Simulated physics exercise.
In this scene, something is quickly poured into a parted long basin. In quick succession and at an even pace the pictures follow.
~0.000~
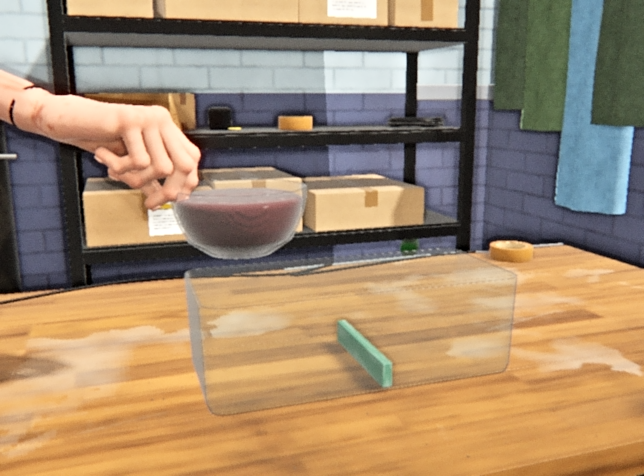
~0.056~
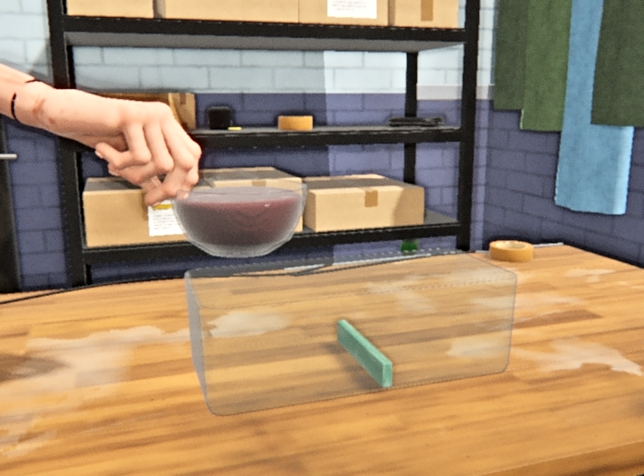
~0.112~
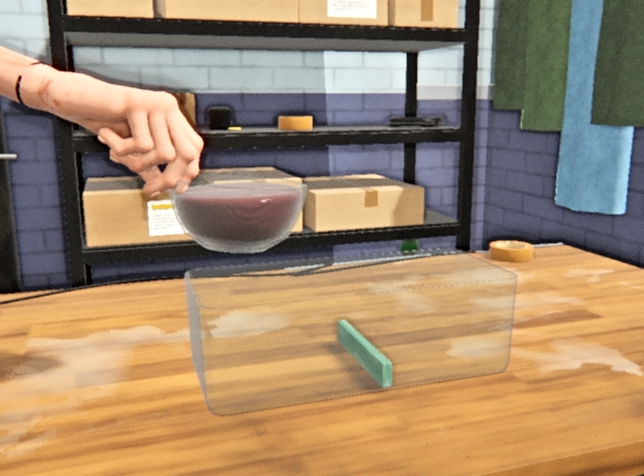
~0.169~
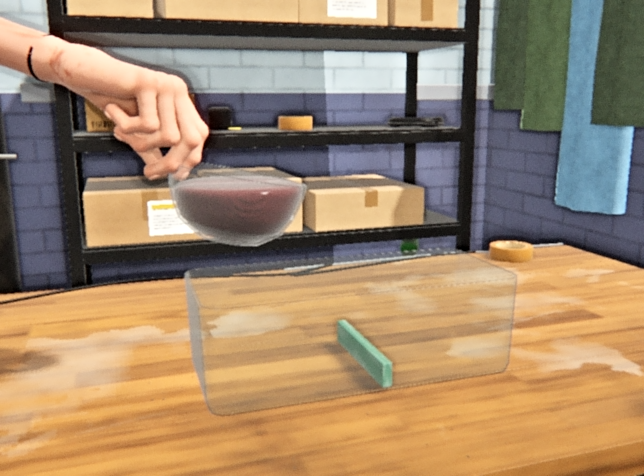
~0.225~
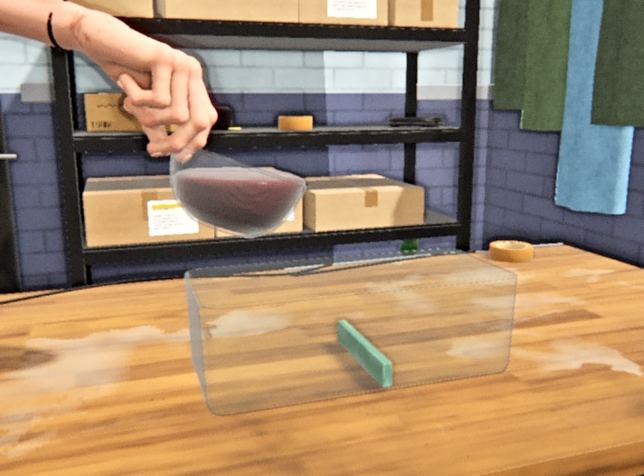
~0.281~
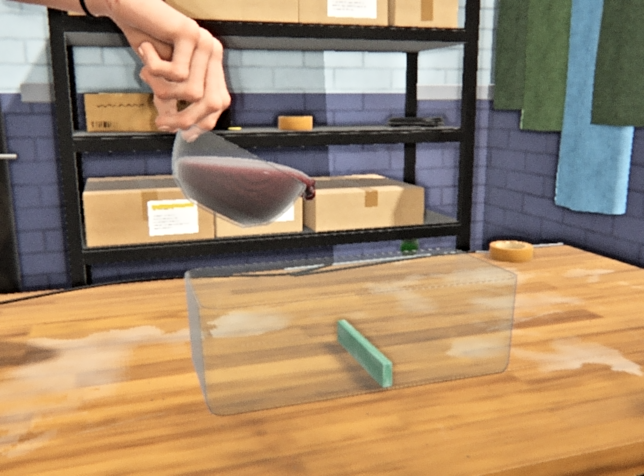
A glass bowl of dark red liquid, held by a hand above a clear basin with a low green divider, tilted gradually to the right until some liquid slipped over its edge.
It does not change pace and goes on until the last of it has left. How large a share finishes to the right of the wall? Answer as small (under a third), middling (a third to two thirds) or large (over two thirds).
Large, over two thirds.
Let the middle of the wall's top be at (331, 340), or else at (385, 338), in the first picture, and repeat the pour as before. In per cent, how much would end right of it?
The first gives 90 %, the second 60 %.
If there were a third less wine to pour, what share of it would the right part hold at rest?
Roughly 80 in a hundred.
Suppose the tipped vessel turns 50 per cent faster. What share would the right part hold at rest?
It comes to about 65 per cent.
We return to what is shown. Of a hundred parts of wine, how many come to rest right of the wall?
Near 75 in a hundred.
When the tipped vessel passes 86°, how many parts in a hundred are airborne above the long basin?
Roughly 50 %.
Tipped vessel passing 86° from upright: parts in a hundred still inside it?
Around 25 percent remains.
After 0.58 s the tilt is 86° and 27 per cent is still to pour, 5 is left of the wall and 17 right of it.
After 0.80 s the tilt is 101° and 0 per cent is still to pour, 11 is left of the wall and 79 right of it.
After 1.02 s the tilt is 101° and 0 per cent is still to pour, 21 is left of the wall and 77 right of it.
After 1.27 s the tilt is 101° and 0 per cent is still to pour, 22 is left of the wall and 76 right of it.
In the end 22 per cent lies left of the wall, 76 right of it and 1 outside.
